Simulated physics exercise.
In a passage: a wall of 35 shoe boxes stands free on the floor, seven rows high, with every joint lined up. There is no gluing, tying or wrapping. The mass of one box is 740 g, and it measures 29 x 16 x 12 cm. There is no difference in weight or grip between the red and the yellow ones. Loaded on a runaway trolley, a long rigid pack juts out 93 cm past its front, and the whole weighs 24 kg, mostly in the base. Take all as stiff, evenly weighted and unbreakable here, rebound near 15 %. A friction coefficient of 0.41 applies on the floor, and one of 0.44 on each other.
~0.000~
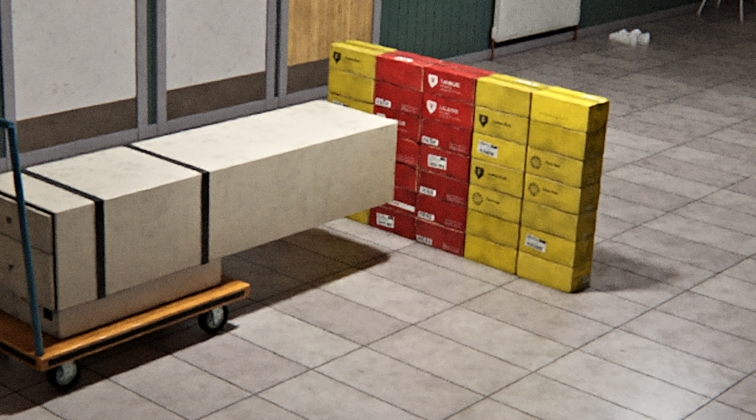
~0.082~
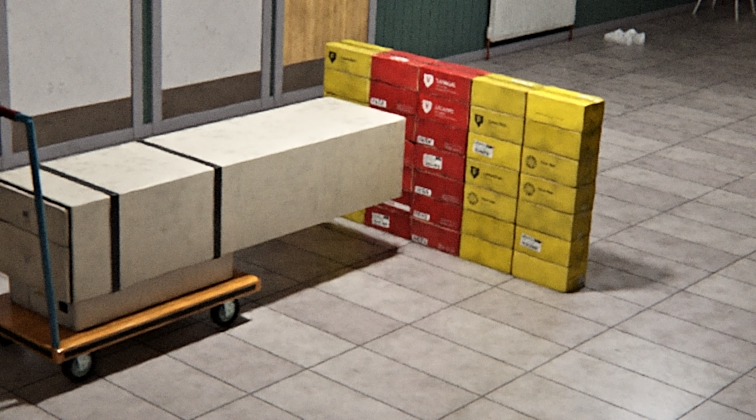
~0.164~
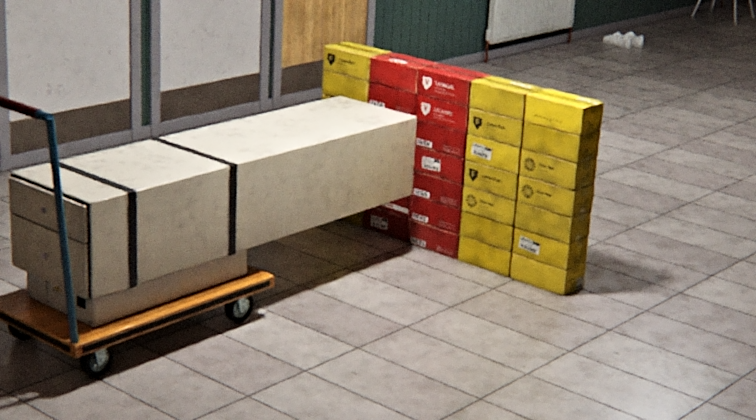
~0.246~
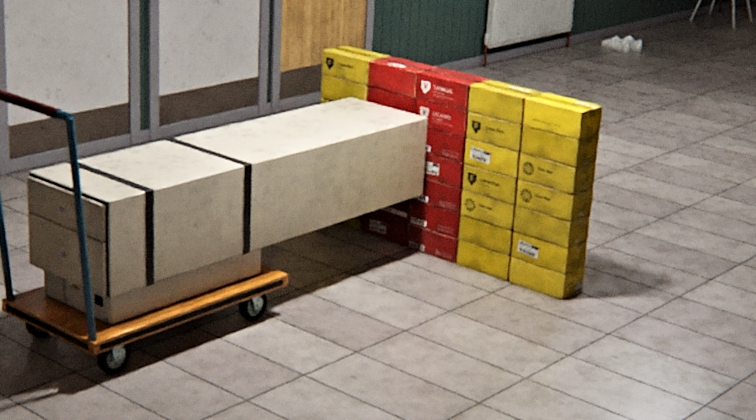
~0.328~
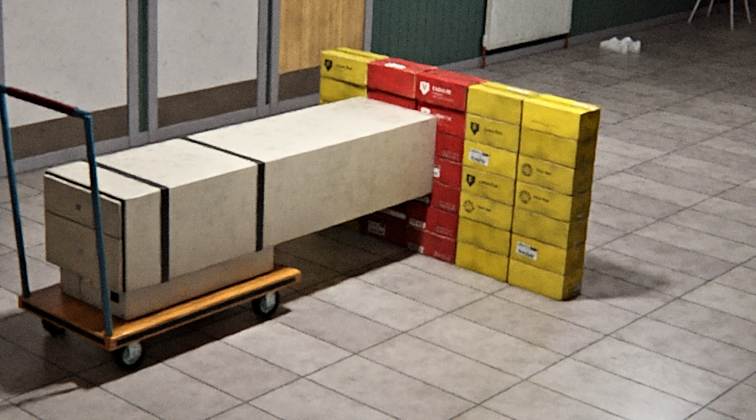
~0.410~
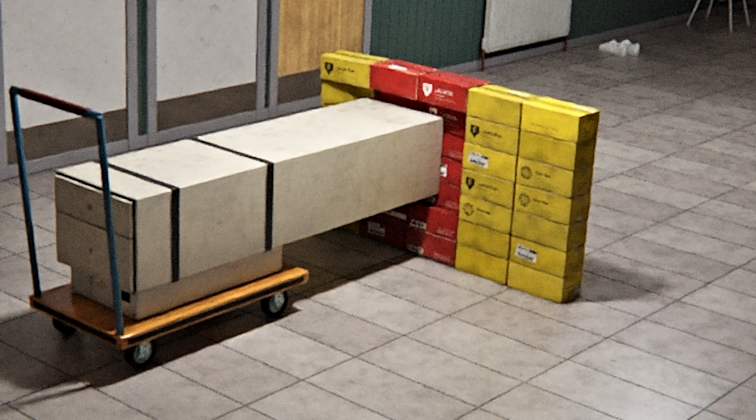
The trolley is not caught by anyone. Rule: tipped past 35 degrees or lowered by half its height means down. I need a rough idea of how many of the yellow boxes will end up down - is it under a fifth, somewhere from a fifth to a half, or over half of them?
I'd say from a fifth to a half of them.
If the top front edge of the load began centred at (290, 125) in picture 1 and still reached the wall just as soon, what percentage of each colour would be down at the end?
You'd end up with yellow at 30 per cent down and red at 80 per cent.
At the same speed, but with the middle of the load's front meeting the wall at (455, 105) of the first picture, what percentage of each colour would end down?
You'd end up with yellow at 30 and red at 90 percent down.
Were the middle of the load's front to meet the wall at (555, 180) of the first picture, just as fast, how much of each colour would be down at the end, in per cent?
Yellow 70 %, red 0 %.
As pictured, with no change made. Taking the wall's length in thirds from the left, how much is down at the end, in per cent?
Per cent by third - left: 90; middle: 90; right: 0.
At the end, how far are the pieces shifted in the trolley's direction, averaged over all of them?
It comes out to something like 35 centimetres.
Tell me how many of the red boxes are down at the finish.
Looking at red, I make it 13 down at the end.
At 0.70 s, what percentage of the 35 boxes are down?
10 %.
By 0.70 s, load 19 cm past the wall's line, still rolling; none of the 21 yellow boxes down (4 of 35 in all colours); top yellow box tilted 8°; top red box tilted 39°, 14 cm lower.
By 1.06 s, load 29 cm past the wall's line, still rolling; 6 of the 21 yellow boxes down (19 of 35 in all colours); top yellow box tilted 43°, 17 cm lower; top red box tilted 5°, 55 cm lower.
When it is over (2.3 s), load 43 cm past the wall's line, stopped; 6 of the 21 yellow boxes down (19 of 35 in all colours); top yellow box on its side; top red box 57 cm lower. That is 29 per cent. In pixels of the last frame, middles, top yellow box near (469, 149), top red box near (464, 171).
